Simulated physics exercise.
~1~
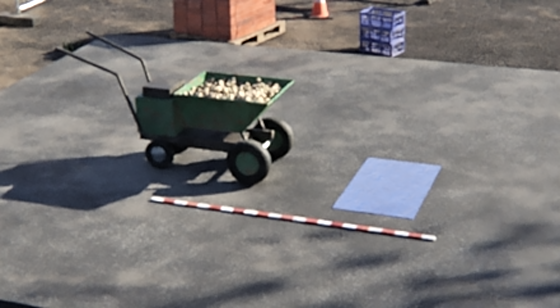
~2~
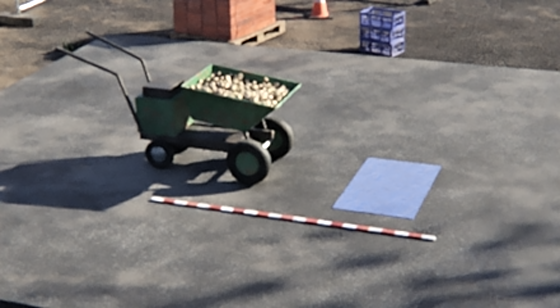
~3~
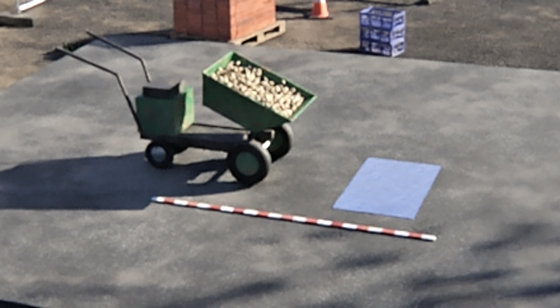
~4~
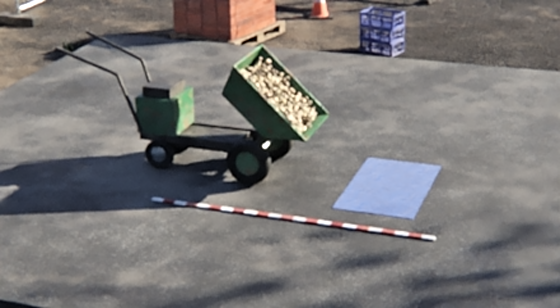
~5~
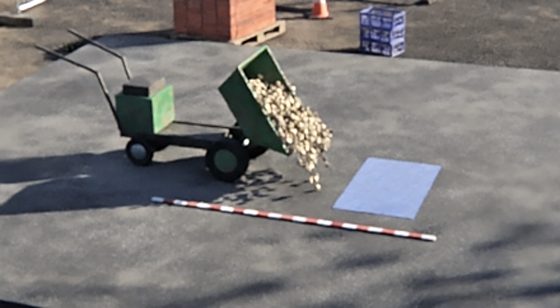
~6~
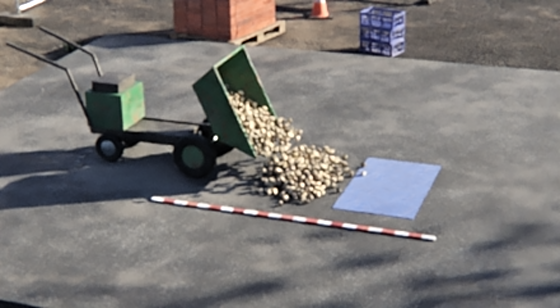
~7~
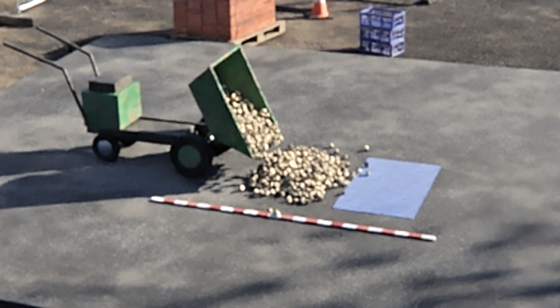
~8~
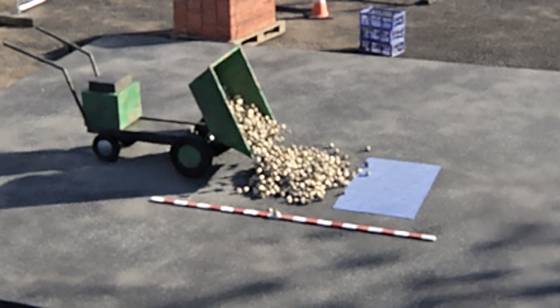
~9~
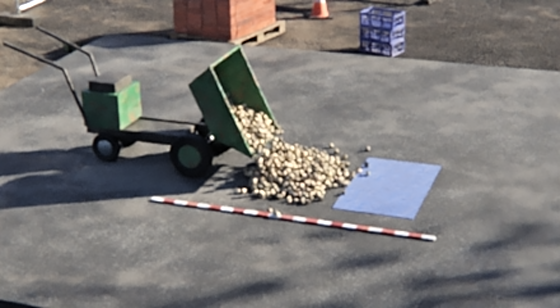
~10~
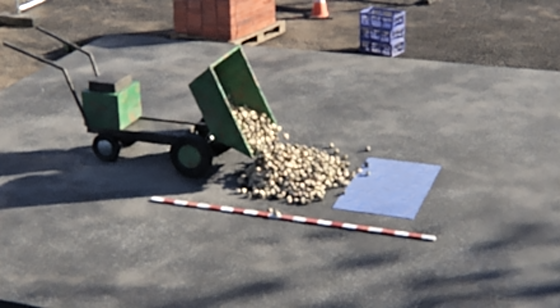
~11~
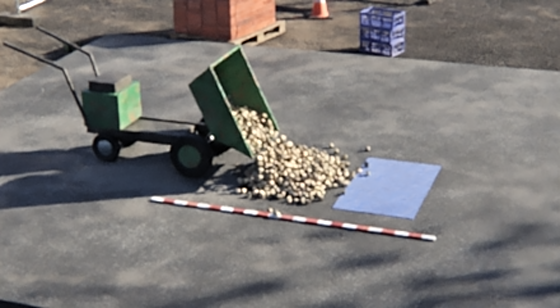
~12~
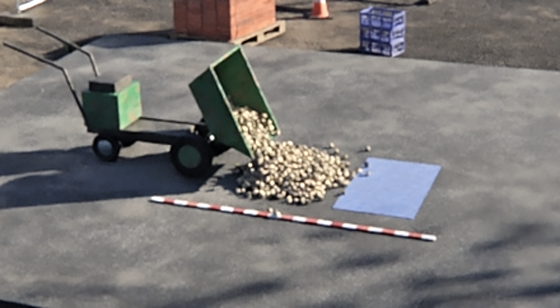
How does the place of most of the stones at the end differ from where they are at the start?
At the start the stones are all up in the green skip of the barrow. By the end most of them lie lower down and further right, in a heap on the ground between the barrow and the blue sheet, with some still in the tilted skip.
